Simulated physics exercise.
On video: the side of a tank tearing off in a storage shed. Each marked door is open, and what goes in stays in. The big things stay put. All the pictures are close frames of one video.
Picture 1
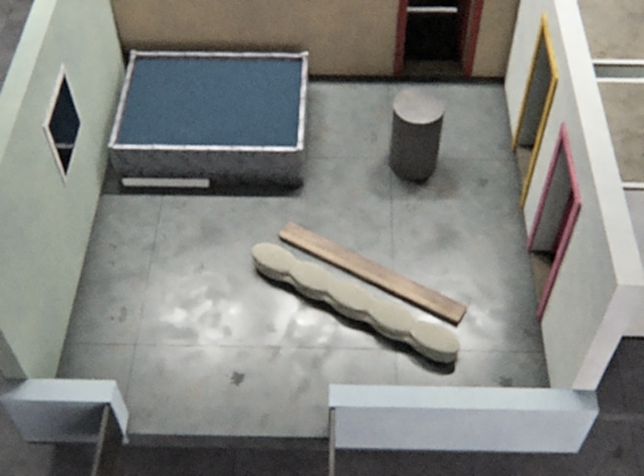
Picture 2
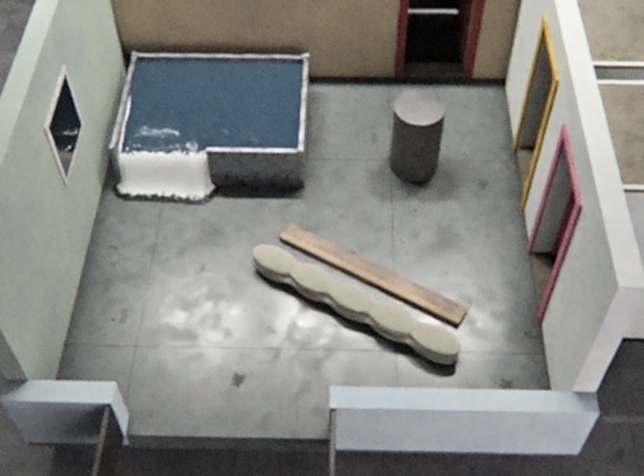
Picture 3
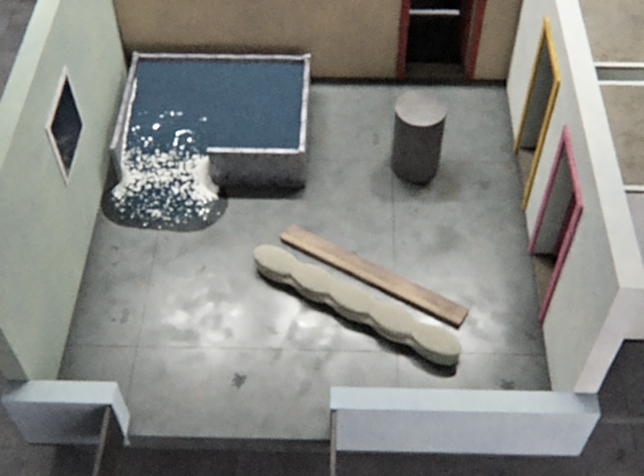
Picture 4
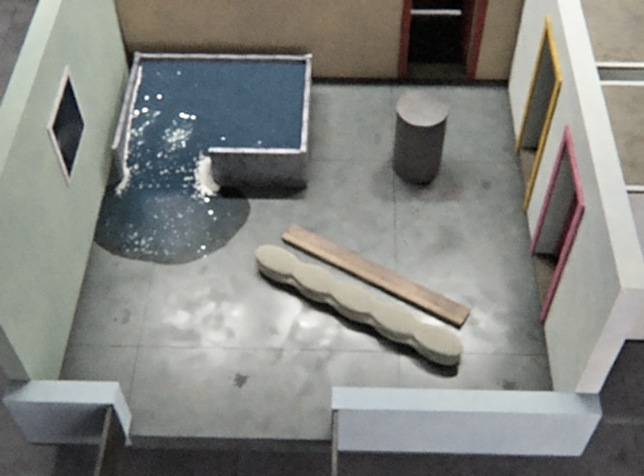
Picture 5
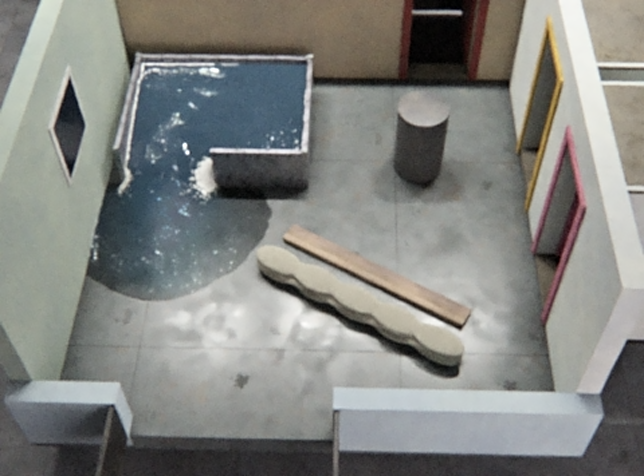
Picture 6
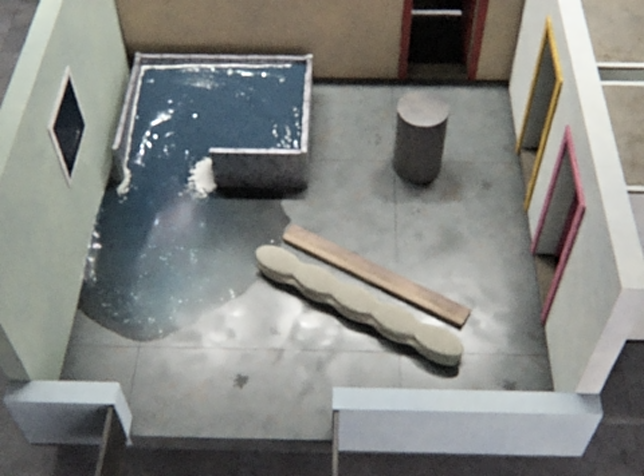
The video shows a water-filled tank in the corner of a gray-floored room, its front left side opening as white, foamy water pours out, then a dark blue pool spreads across the floor toward the viewer, beside a wavy pale block.
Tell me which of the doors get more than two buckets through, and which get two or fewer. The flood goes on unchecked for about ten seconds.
In the end the red door keeps it to two buckets. The yellow door keeps it to two buckets. The pink door keeps it to two buckets.
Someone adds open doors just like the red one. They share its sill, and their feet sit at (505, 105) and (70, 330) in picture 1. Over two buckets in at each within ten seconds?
First falls short, then tops the limit.
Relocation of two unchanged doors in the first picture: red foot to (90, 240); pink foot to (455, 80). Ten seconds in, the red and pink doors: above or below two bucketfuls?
Red door: Comes in high; pink door: Comes in low.
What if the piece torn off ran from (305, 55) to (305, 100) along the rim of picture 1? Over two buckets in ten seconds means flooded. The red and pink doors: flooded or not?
Looking at it, the red ends up above and the pink ends up above.
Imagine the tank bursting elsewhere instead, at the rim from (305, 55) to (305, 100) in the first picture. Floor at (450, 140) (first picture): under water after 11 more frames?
Answer: Soaked.
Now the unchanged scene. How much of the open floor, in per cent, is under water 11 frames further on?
Around 35 percent of it.
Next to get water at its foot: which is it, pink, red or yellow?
The pink one.
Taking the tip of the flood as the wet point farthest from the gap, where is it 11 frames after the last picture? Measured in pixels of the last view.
Point: (348, 420) in the last picture's pixels.
A moment on, water covers 30 % of the floor; the red door not reached, the yellow door not reached, the pink door not reached.
Next, water covers 35 % of the floor; the red door not reached, the yellow door not reached, the pink door not reached.
Then, water covers 40 % of the floor; the red door not reached, the yellow door not reached, the pink door not reached.
Later, water covers 50 % of the floor; the red door not reached, the yellow door not reached, the pink door wet at the sill, nothing in.
In the end, water covers 75 % of the floor; the red door wet at the sill, nothing in, the yellow door wet at the sill, nothing in, the pink door wet at the sill, nothing in.
